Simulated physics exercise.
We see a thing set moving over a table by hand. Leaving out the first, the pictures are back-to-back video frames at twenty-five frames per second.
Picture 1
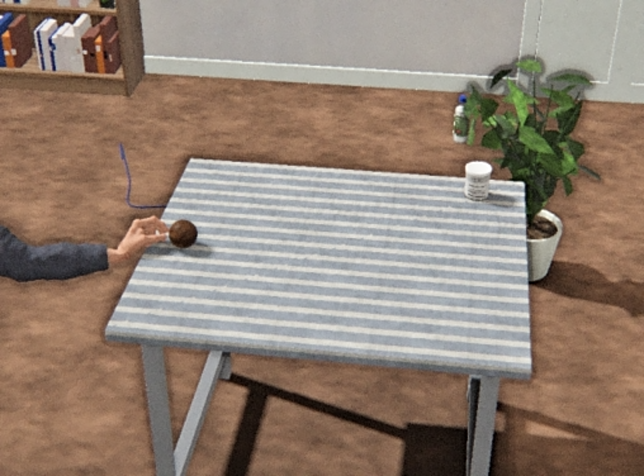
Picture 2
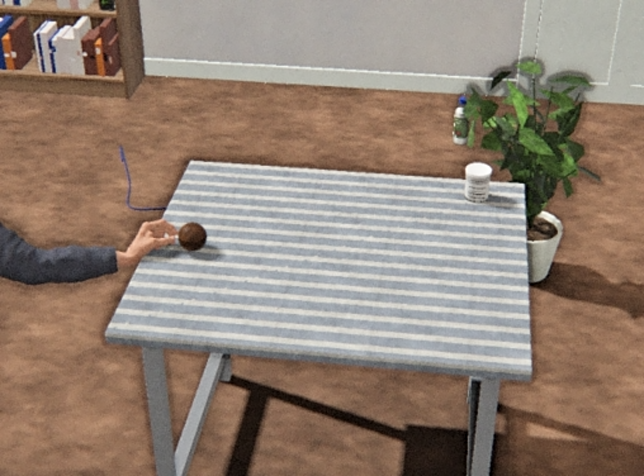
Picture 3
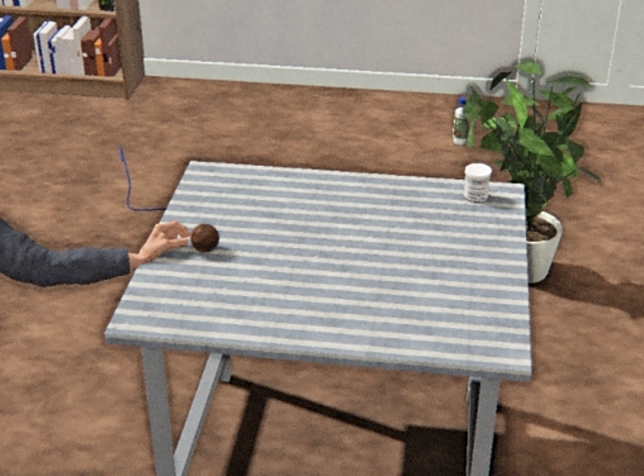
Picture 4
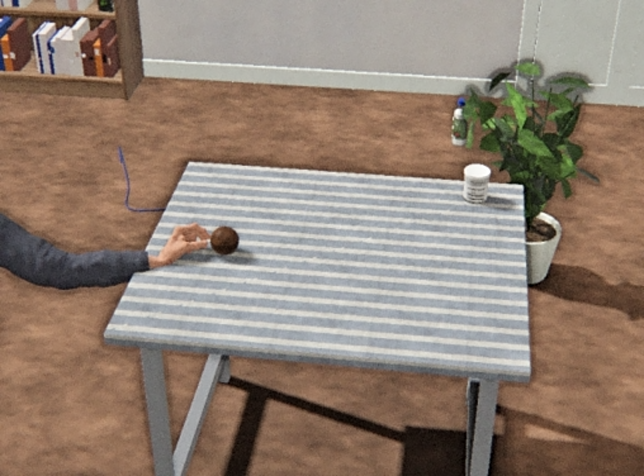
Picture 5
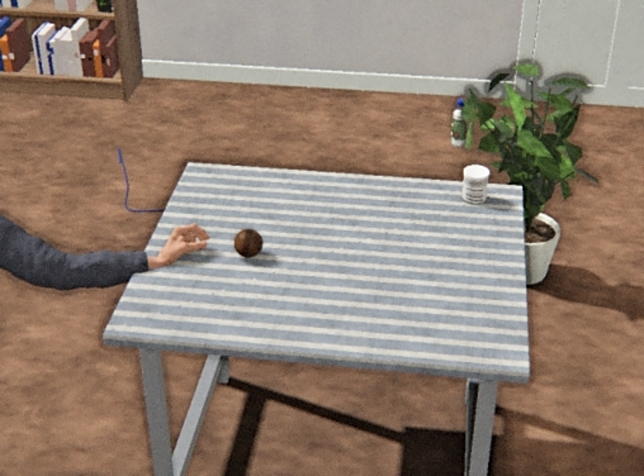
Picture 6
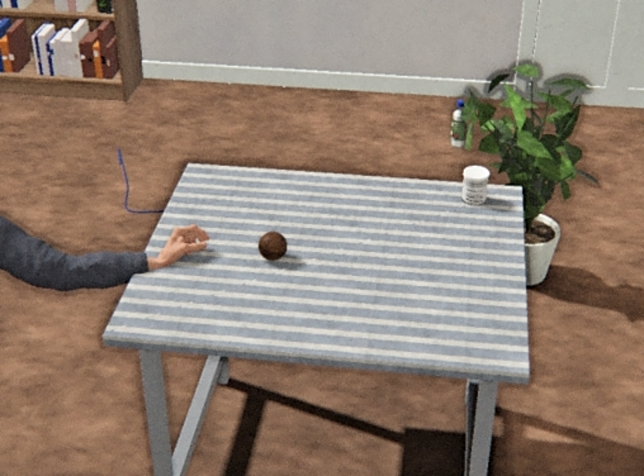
A small dark brown ball sits near the left edge of a table with blue-grey and white stripes, seen from above in a brown-floored room. A white container stands at the far right corner, with a leafy potted plant beyond it and a bookshelf at upper left. A grey-sleeved arm pushes the ball rightward, then the hand stays back as the ball rolls on towards the middle.
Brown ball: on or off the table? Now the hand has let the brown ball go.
Off.
Then, 0.30 s later than the last frame, brown ball moved well along near (454, 260).
Then, 0.70 s later than the last frame, brown ball now off the table.
Then, 1.10 s later than the last frame, things are still on the move.
When it is over, off the table, brown ball.
